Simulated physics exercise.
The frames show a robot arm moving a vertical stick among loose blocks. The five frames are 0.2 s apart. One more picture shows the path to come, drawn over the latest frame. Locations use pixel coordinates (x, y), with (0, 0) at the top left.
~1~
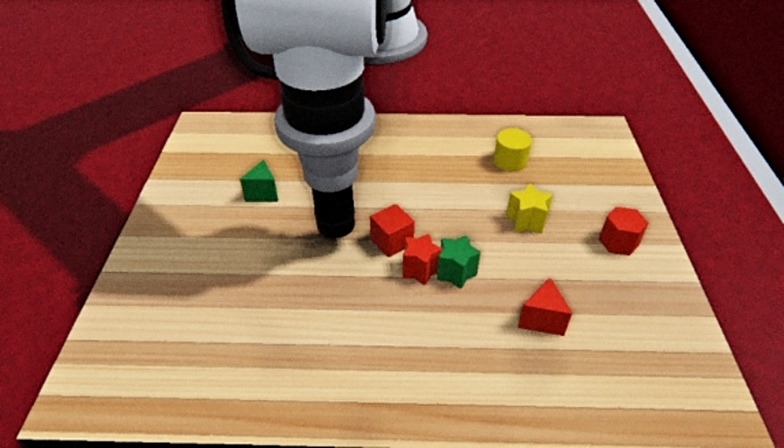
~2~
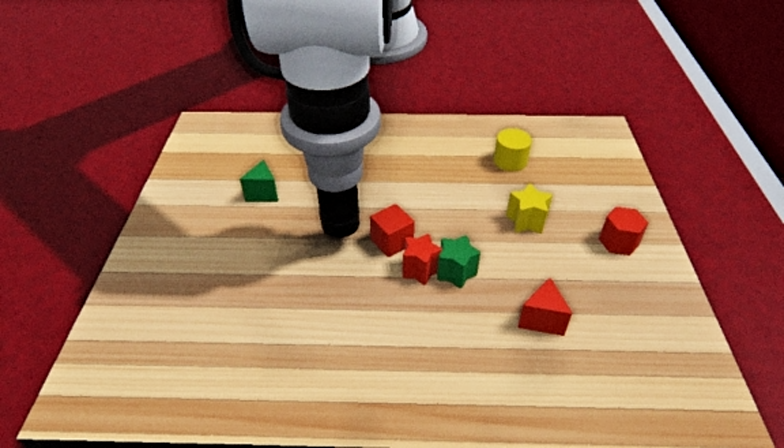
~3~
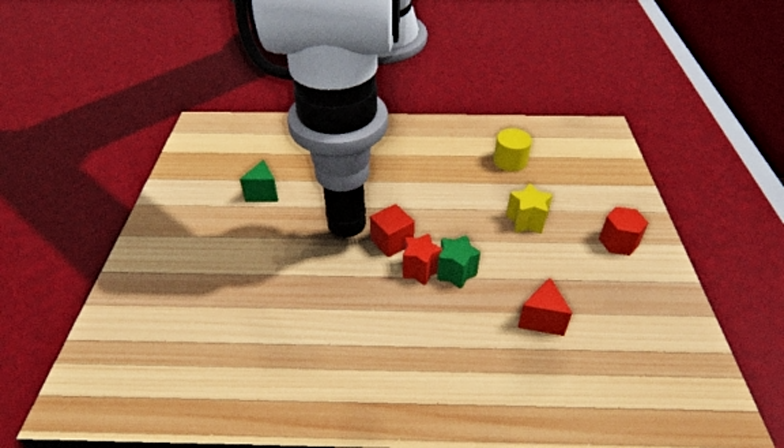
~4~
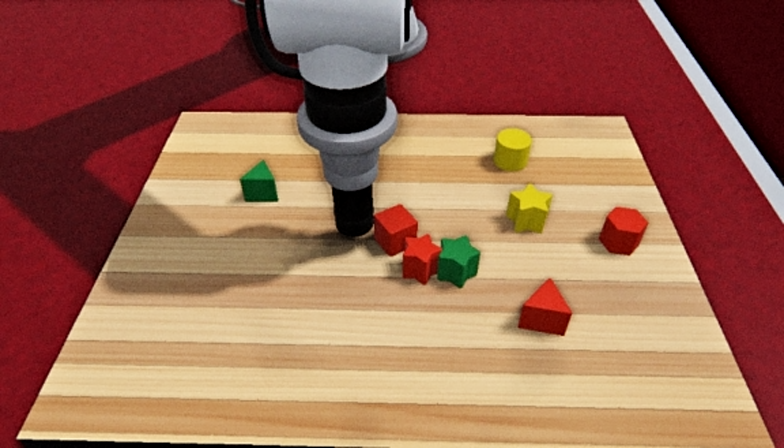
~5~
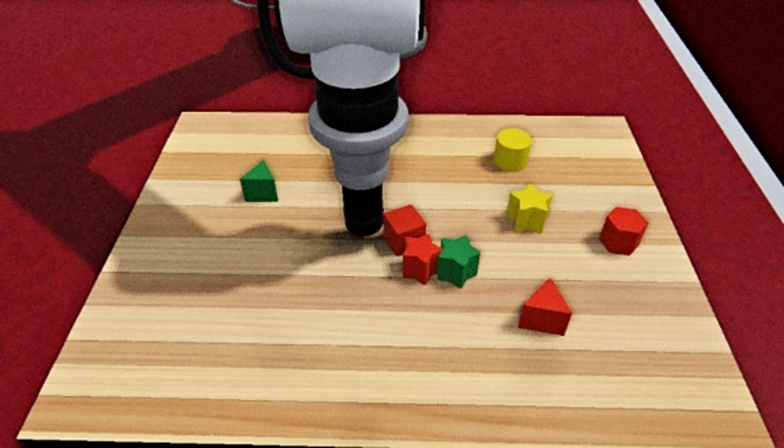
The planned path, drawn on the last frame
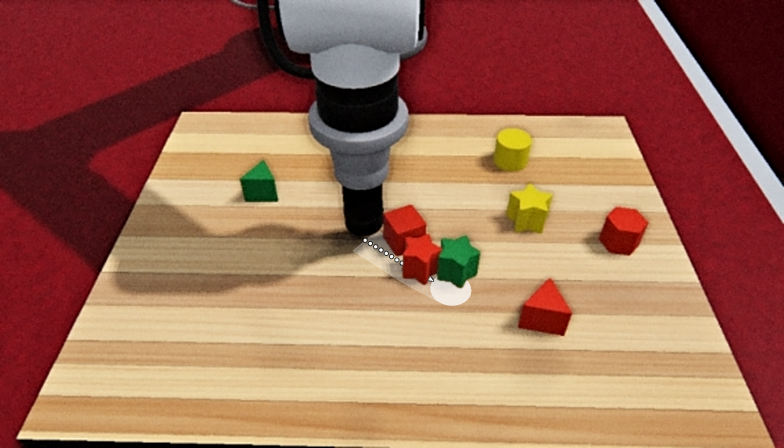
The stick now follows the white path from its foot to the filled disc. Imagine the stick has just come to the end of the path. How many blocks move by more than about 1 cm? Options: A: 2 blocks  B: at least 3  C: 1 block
B.
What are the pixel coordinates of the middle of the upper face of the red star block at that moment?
It should be at about (476, 290).
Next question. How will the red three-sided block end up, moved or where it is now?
Put simply, it stays right there.
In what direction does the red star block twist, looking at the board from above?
Spins clockwise.
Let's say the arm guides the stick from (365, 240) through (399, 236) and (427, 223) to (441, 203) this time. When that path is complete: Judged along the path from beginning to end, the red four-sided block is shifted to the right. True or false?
True
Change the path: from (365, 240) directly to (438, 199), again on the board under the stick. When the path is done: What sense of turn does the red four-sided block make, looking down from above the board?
My prediction: CW.
Path on the board, from (365, 240) via (405, 265), ending at (451, 289).
The first path, step by step. One third of the way, stick (391, 240); red four-sided block (421, 218), turned 15° anticlockwise; red star block (425, 250); green star block (461, 251).
Two thirds of the way, stick (420, 257); red four-sided block (424, 219), turned 25° anticlockwise; red star block (449, 268), turned 35° clockwise; green star block (485, 263), turned 65° anticlockwise.
At the end, stick (452, 273); red four-sided block (424, 219), turned 25° anticlockwise; red star block (476, 290), turned 50° clockwise; green star block (504, 273), turned 125° anticlockwise; red three-sided block in place.
